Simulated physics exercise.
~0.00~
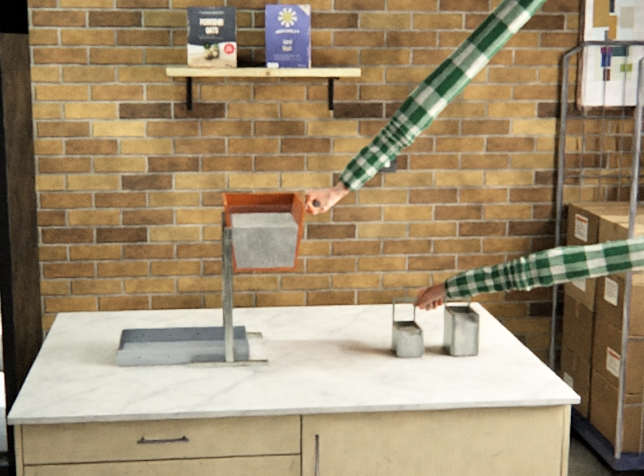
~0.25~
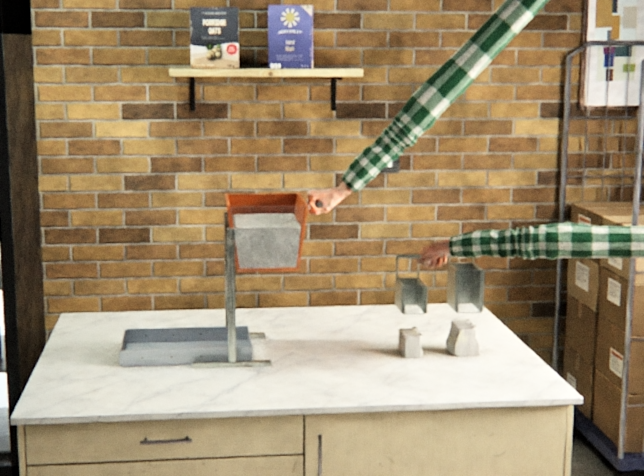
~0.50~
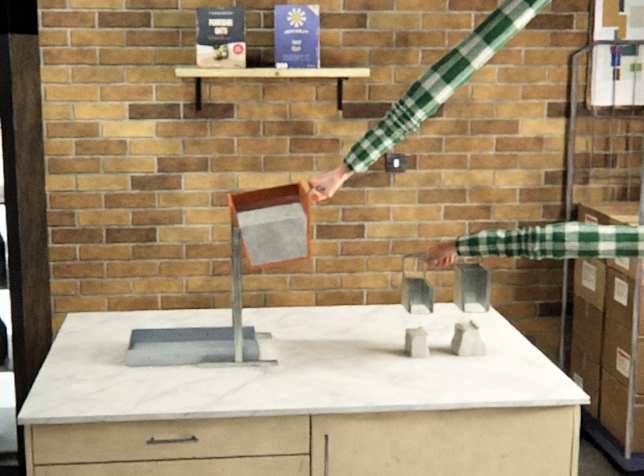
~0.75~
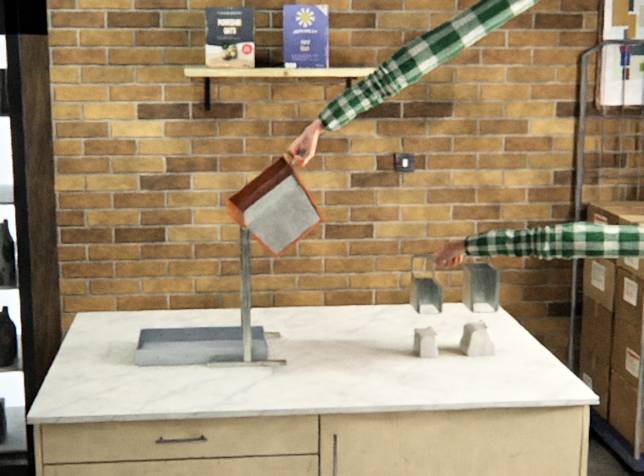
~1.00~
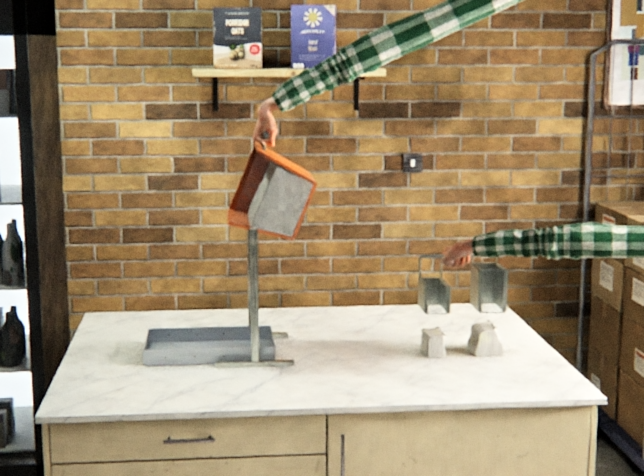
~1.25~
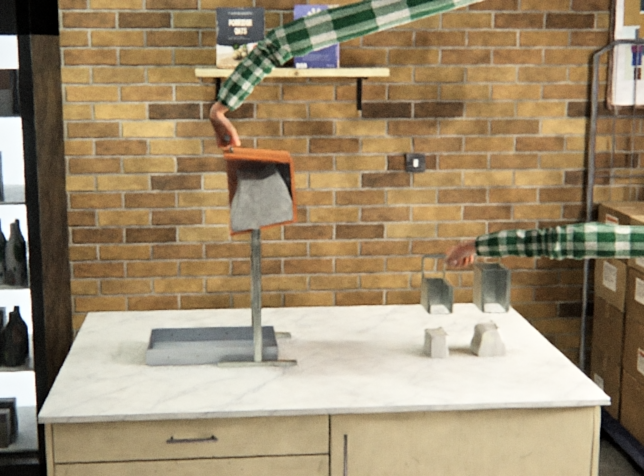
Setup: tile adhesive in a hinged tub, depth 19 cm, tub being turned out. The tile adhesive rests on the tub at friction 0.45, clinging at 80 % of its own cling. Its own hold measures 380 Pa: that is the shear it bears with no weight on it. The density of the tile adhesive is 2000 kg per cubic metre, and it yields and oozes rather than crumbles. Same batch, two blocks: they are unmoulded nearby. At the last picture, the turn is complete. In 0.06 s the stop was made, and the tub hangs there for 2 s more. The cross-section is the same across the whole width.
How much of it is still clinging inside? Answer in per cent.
About 43 %.
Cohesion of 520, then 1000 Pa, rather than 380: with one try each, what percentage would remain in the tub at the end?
Expect about 40 in a hundred, then about 100 in a hundred.
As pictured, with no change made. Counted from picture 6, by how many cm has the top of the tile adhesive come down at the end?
Roughly 9 cm.
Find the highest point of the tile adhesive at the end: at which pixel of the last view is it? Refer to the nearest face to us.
(273, 204).
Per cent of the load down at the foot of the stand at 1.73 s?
At that moment, near 35 % is down.
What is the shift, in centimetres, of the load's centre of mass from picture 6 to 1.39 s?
Roughly 5 centimetres.
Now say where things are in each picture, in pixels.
In the first picture, handle-side rim at (302, 205), tilt 0 degrees; crest of the tile adhesive at (237, 227); block heights 7.3 cm, 11 cm (left to right).
In the second picture, handle-side rim at (305, 205), tilt 0 degrees; crest of the tile adhesive at (240, 227); block heights 7.2 cm, 9.5 cm (left to right).
In the third picture, handle-side rim at (306, 193), tilt 9 degrees; crest of the tile adhesive at (302, 216); block heights 7.2 cm, 8.9 cm (left to right).
In the fourth picture, handle-side rim at (288, 165), tilt 38 degrees; crest of the tile adhesive at (297, 186); block heights 7.2 cm, 8.9 cm (left to right).
In the fifth picture, handle-side rim at (258, 153), tilt 68 degrees; crest of the tile adhesive at (276, 167); block heights 7.2 cm, 8.9 cm (left to right).
In the sixth picture, handle-side rim at (225, 159), tilt 93 degrees; crest of the tile adhesive at (278, 173); block heights 7.2 cm, 8.9 cm (left to right).
After 1.39 s, the tub is at 93 degrees and holds 79 %.
After 1.56 s, the tub is at 93 degrees and holds 54 %.
After 1.73 s, the tub is at 93 degrees and holds 45 %.
After 1.90 s, the tub is at 93 degrees and holds 43 %.
After 3.25 s, the tub is at 93 degrees and holds 43 %.
